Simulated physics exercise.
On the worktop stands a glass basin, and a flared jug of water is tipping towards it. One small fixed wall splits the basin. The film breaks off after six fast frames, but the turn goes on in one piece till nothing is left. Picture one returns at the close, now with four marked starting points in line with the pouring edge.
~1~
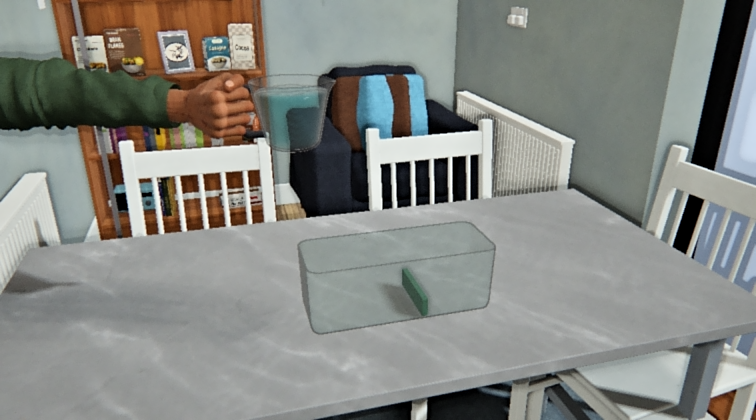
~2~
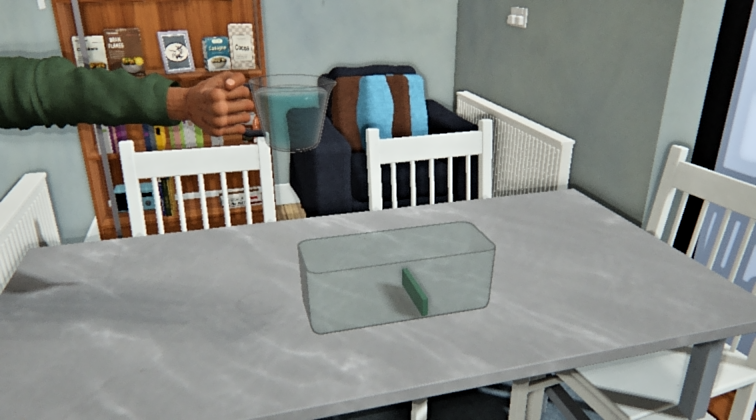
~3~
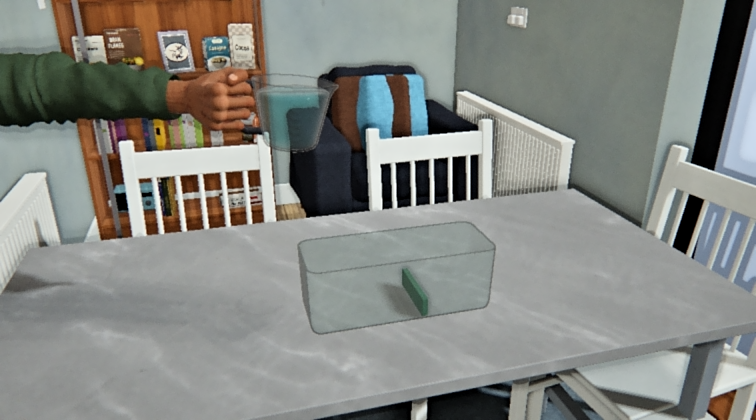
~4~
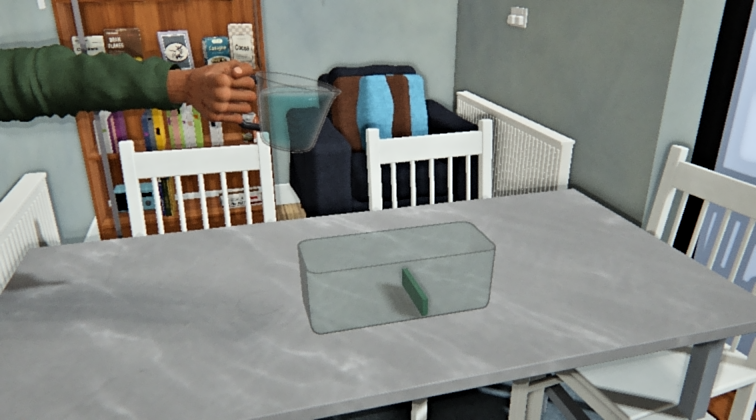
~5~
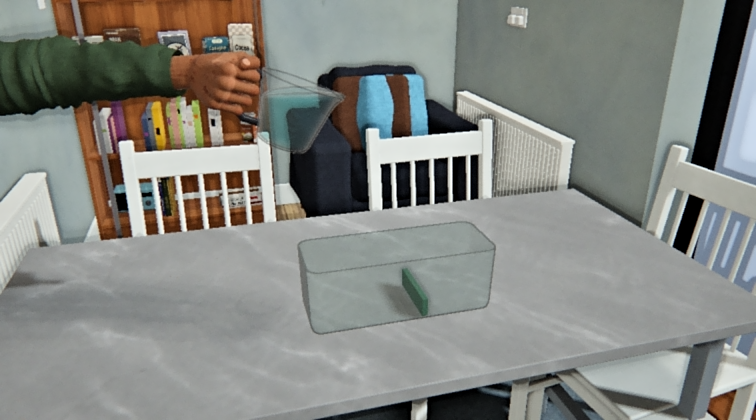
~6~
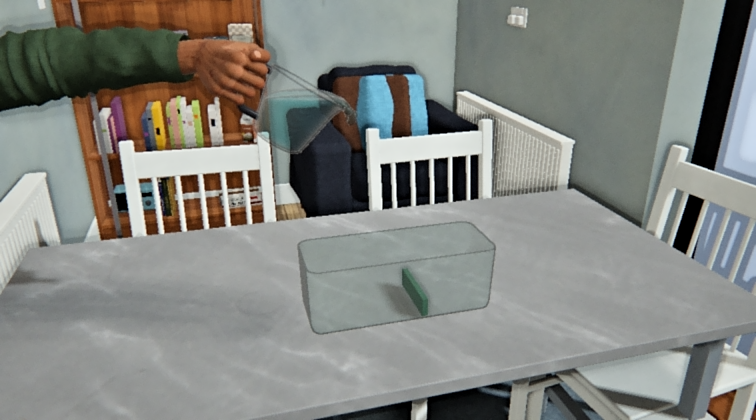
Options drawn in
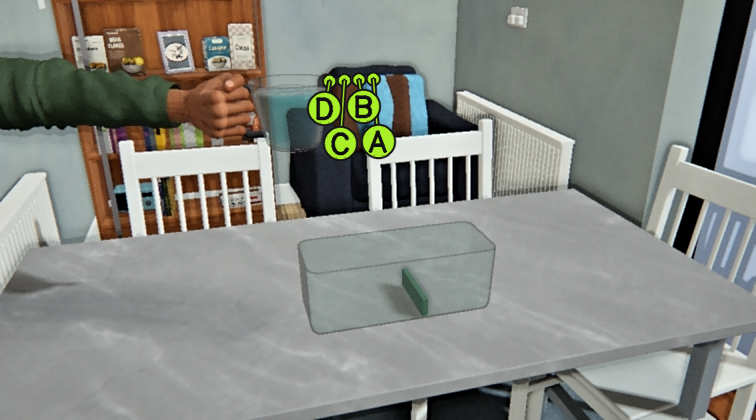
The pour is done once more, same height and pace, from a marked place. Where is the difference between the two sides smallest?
It is B.
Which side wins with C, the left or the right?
More ends on the left.
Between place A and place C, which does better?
Here it is place A.
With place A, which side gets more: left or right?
More ends on the right.
On the marked copy, A at (373, 79); B at (358, 79); C at (344, 80); D at (329, 81).
With A, about 31 % ends left of the wall and 66 % right of it; 3 % is lost outside.
With B, about 50 % ends left of the wall and 47 % right of it; 3 % is lost outside.
With C, about 79 % ends left of the wall and 15 % right of it; 6 % is lost outside.
With D, about 86 % ends left of the wall and 11 % right of it; 3 % is lost outside.
